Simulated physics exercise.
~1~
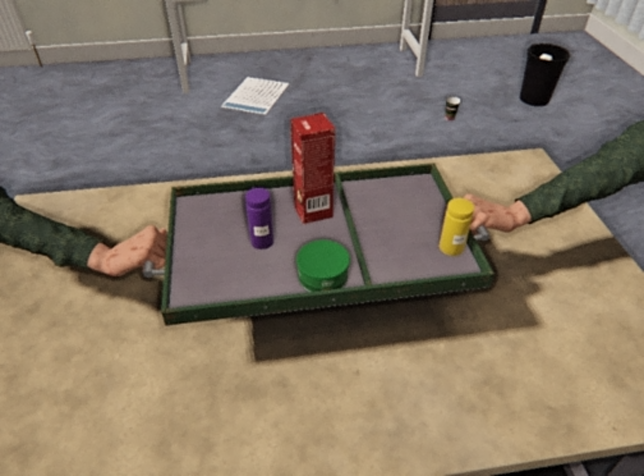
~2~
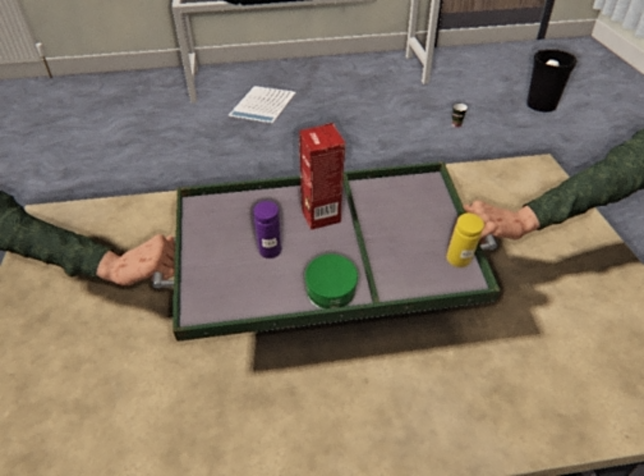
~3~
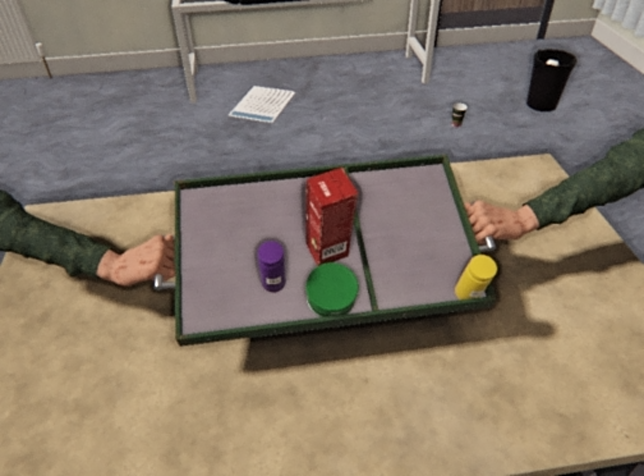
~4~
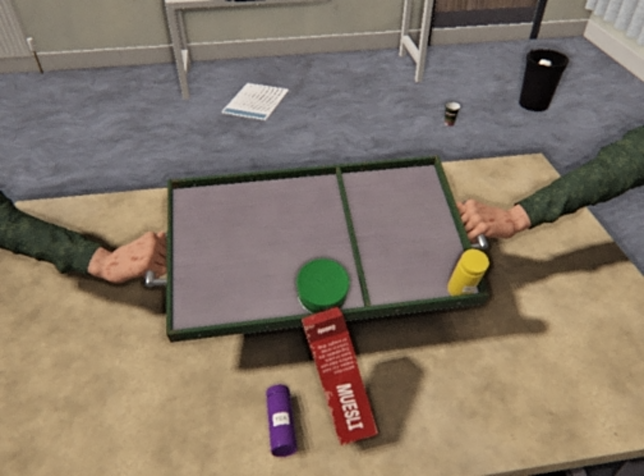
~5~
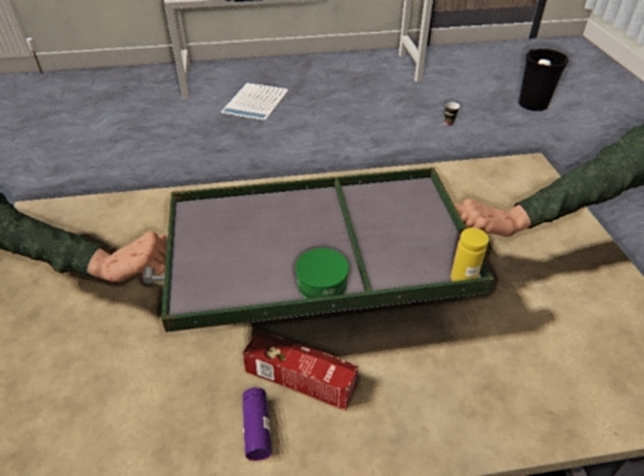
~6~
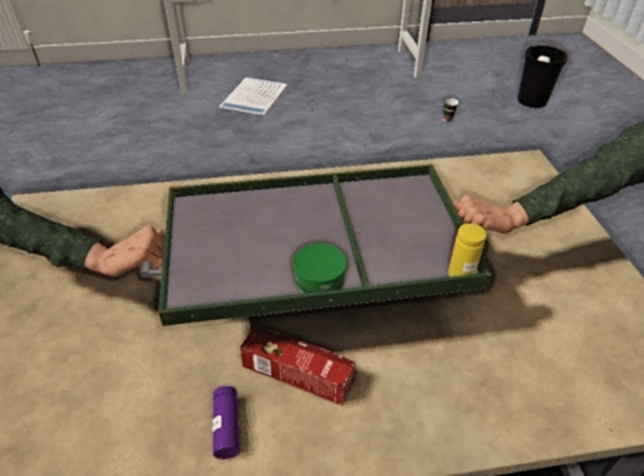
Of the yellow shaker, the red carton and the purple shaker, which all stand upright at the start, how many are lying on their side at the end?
Two of them are lying on their side at the end, the red carton and the purple shaker.
Two hands held a green-rimmed tray over a table and dipped its near edge, so the red carton and purple shaker slid off and ended lying on the table, while the green tub and yellow shaker stayed aboard as the tray levelled.
